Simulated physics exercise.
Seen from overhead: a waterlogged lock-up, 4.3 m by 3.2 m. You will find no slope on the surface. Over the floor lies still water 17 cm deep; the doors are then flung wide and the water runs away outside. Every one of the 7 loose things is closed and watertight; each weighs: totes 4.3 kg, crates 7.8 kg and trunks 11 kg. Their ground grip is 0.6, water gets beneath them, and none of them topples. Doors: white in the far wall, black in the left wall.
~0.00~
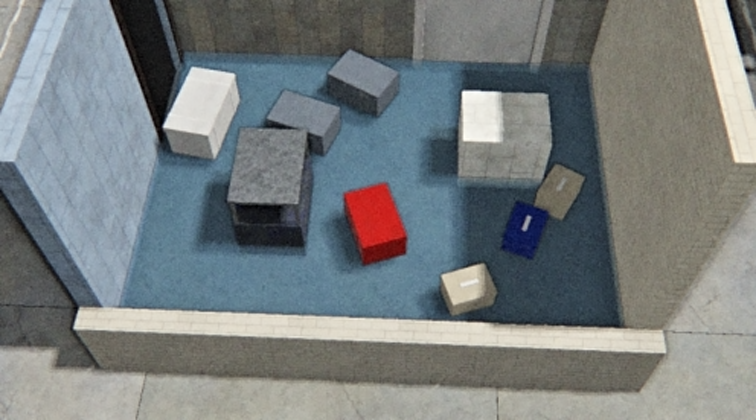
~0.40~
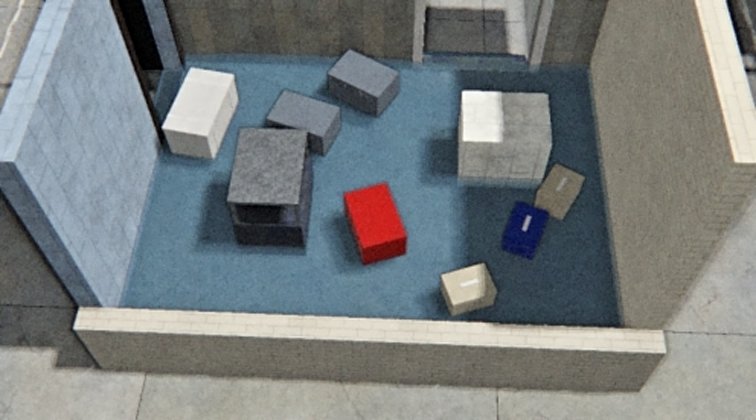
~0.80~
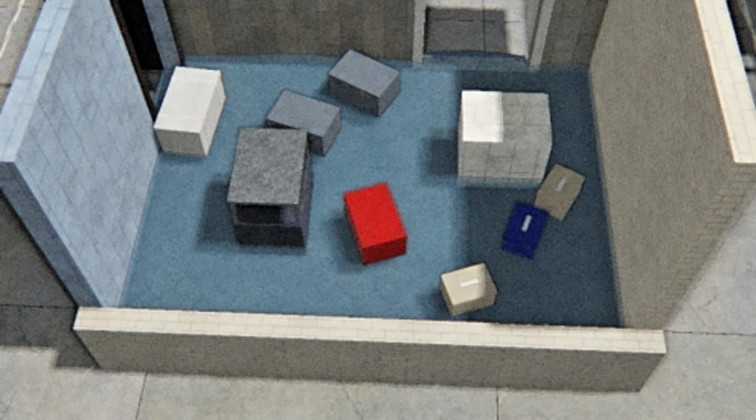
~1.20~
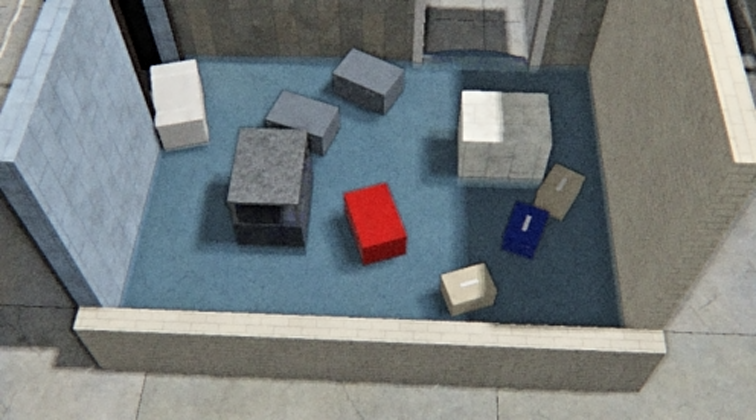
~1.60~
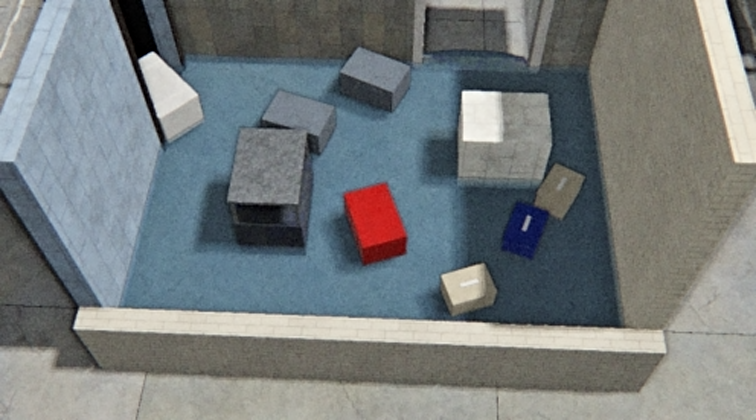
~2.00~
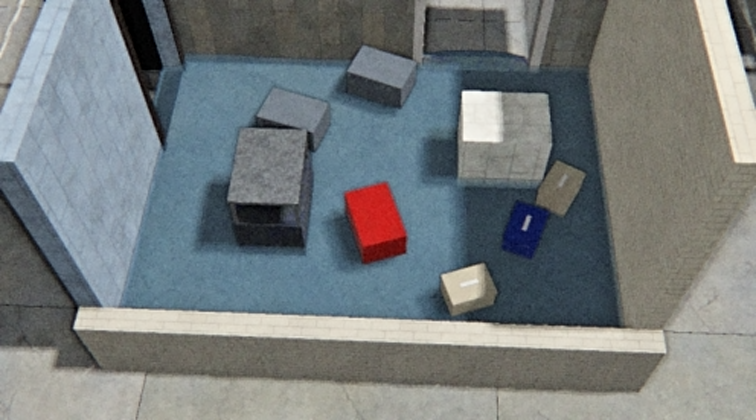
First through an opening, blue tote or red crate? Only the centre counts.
The red one gets out first.
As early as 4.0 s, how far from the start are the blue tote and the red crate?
Shifts: Around 30 and 50 cm.
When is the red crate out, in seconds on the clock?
That happens at about 15.0 s.
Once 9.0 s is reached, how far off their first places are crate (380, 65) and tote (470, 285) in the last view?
Gone out, 40 cm.
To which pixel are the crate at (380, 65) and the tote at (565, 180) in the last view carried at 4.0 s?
First one near (411, 55), second near (556, 115).
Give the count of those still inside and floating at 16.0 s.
The number is 2.
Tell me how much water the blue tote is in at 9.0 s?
9 cm, roughly.
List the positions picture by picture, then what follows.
In the first picture, the blue tote at (527, 224), afloat; the red crate at (375, 215) floats; about 2250 L in view; 0 of 7 have shifted.
In the second picture, the blue tote at (527, 224) floats; the red crate at (375, 215) floats; about 2220 L in view; 0 of 7 have shifted.
In the third picture, the blue tote at (527, 224), afloat; the red crate at (375, 215), afloat; about 2160 L in view; 1 of 7 have shifted.
In the fourth picture, the blue tote at (527, 224), afloat; the red crate at (375, 215) floats; about 2100 L in view; 2 of 7 have shifted.
In the fifth picture, the blue tote at (527, 224), afloat; the red crate at (375, 215), afloat; about 2030 L in view; 3 of 7 have shifted.
In the sixth picture, the blue tote at (527, 223) floats; the red crate at (375, 214), afloat; about 1980 L in view; 4 of 7 have shifted.
After 4.0 s the blue tote is near (529, 200), 0.3 m from its start, afloat; the red crate is near (367, 172), 0.5 m from its start, afloat; 1 of 7 are out; 6 afloat.
After 9.0 s the blue tote is near (524, 196), 0.4 m from its start, afloat; the red crate is near (370, 103), 1.4 m from its start, afloat; 4 of 7 are out; 3 afloat.
After 16.0 s the blue tote is near (521, 193), 0.4 m from its start, afloat; the red crate has gone out (at 15.0 s); 5 of 7 are out; 2 afloat.
After 20.0 s the blue tote is near (521, 191), 0.4 m from its start, afloat; the red crate has gone out (at 15.0 s); 5 of 7 are out; 2 afloat.
